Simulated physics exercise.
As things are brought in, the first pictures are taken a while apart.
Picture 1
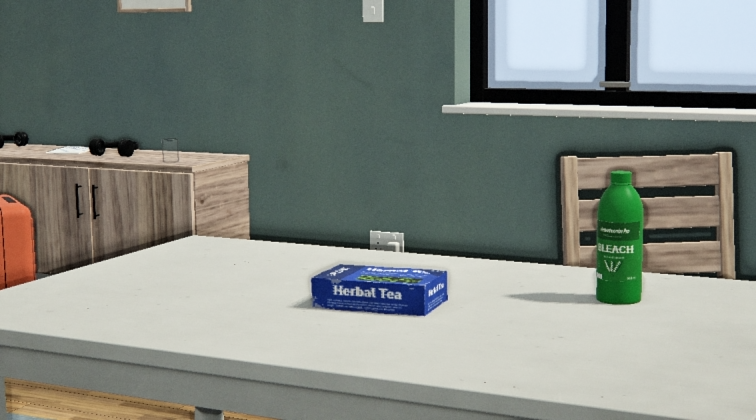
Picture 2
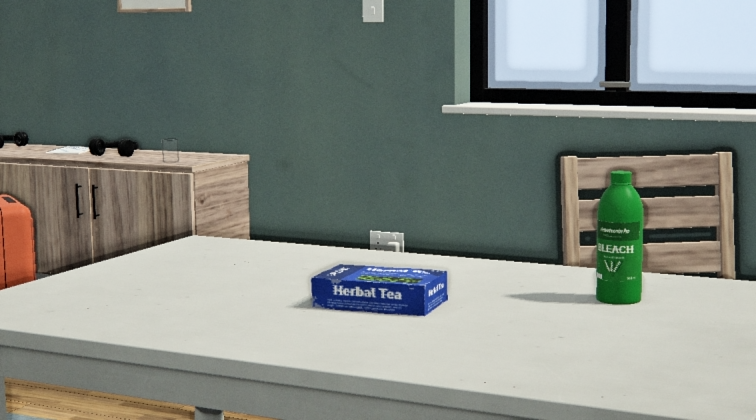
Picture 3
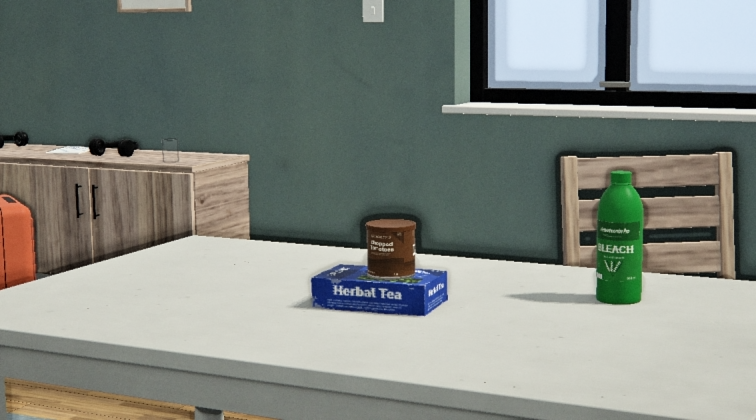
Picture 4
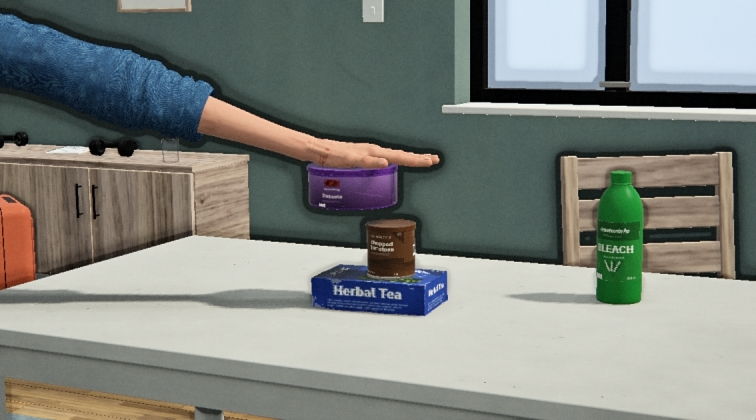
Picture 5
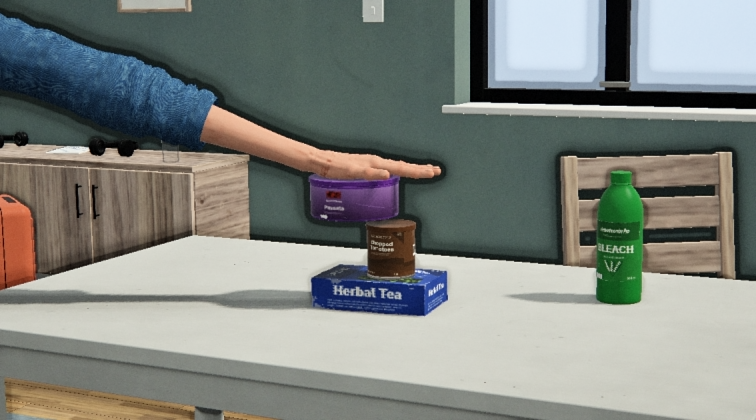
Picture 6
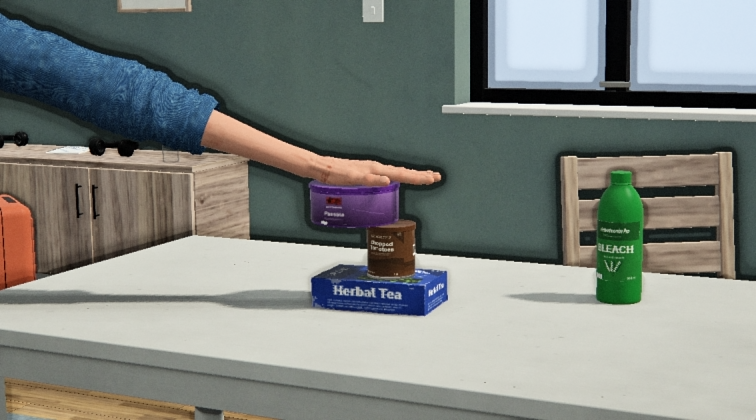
In this clip, a blue herbal tea box and a green bleach bottle sit on a table, a brown pot appears on the box, and a hand lowers a purple tub onto the pot, off-center to the left.
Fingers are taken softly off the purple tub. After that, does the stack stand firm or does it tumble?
It tumbles.
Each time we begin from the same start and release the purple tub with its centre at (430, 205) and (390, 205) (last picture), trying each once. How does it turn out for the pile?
Well, the first time it falls over, and the second time it stays steady.
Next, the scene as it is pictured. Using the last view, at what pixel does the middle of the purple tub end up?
Near (347, 225).
Then, 0.30 s later than the last frame, purple tub now fallen.
Then, 1.20 s later than the last frame, nothing new.
Then, 2.40 s later than the last frame, purple tub resting near (347, 225).
When it is over, fallen, purple tub; the other 3 as before. End places, in pixels of the last picture, purple tub near (346, 225). The pile loses its balance.
